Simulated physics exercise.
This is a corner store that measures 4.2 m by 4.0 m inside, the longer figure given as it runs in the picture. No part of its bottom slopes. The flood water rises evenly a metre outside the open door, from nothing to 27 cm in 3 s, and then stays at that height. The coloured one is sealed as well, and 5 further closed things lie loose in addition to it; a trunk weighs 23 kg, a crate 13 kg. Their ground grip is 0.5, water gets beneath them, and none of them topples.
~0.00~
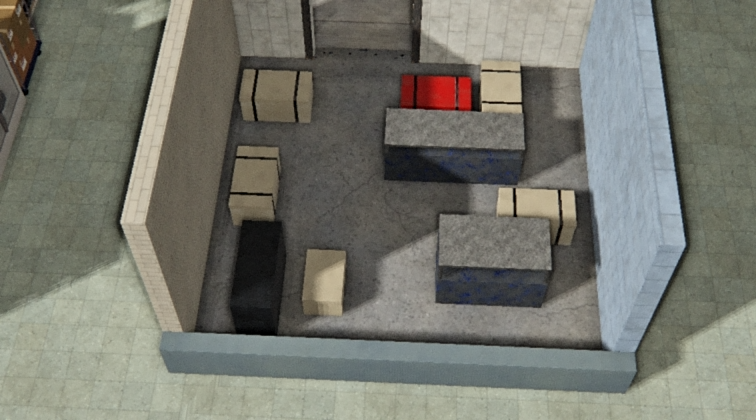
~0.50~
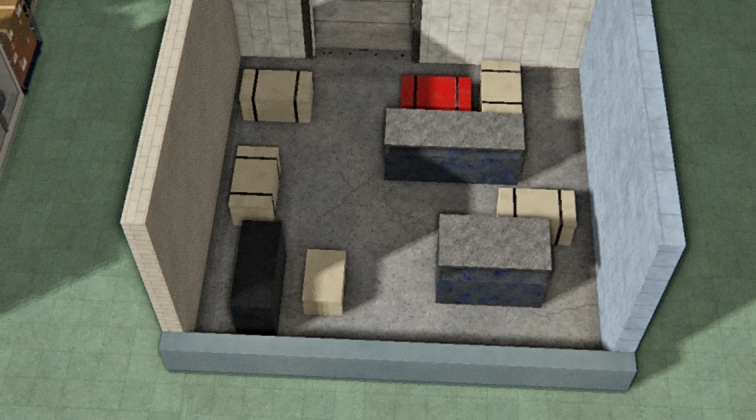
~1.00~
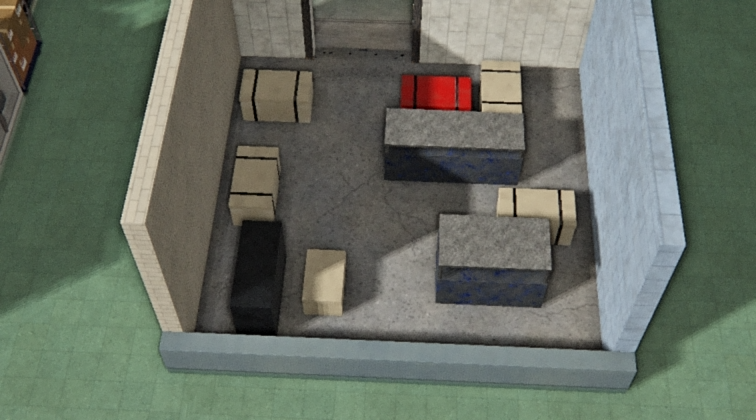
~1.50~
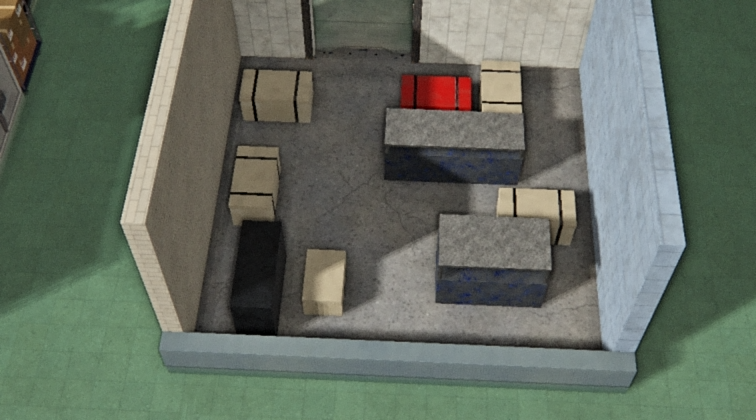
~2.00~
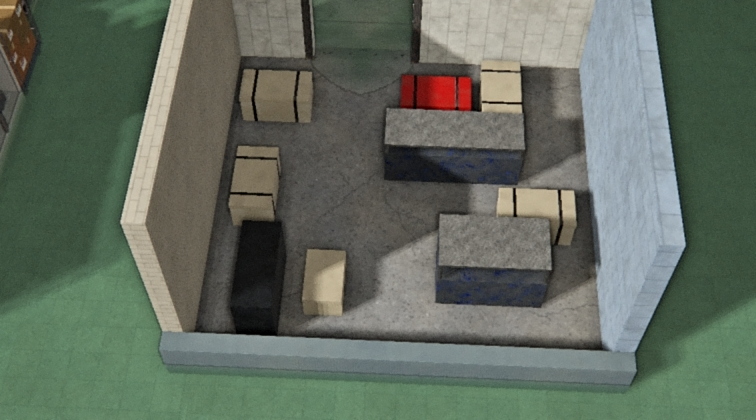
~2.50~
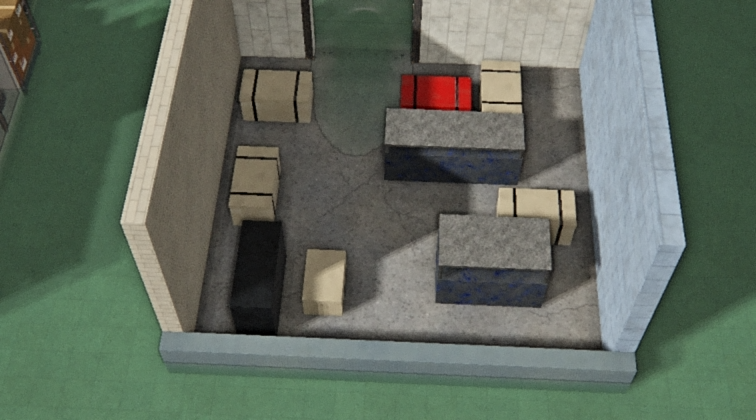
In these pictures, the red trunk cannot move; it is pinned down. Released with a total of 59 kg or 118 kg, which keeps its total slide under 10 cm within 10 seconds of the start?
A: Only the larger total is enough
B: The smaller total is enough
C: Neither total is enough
The smaller total is enough.
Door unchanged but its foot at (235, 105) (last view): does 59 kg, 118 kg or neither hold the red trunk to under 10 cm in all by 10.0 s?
There just the heavier succeeds.
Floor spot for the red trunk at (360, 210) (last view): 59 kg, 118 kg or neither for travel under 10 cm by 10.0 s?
Just the heavier works.
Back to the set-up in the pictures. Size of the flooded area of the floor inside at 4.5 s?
I'd put it close to 9.5 m2.
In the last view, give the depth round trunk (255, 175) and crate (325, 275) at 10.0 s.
Roughly 15 and 10 cm.
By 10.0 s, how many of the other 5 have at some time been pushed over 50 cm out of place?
That makes 4.
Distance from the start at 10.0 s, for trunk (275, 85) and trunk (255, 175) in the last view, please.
Net displacement, in order: 40 cm; 10 cm.
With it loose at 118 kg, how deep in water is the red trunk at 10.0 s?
Depth: Approx. 9 cm.
After 3.5 s the red trunk would be 0 cm from its start with 59 kg and 0 cm from its start with 118 kg; 6 cm of water round it then.
After 4.5 s the red trunk would be 0 cm from its start with 59 kg and 0 cm from its start with 118 kg; 9 cm of water round it then.
After 7.0 s the red trunk would be 0 cm from its start with 59 kg and 0 cm from its start with 118 kg; 9 cm of water round it then.
After 10.0 s the red trunk would be 0 cm from its start with 59 kg and 0 cm from its start with 118 kg; 9 cm of water round it then.
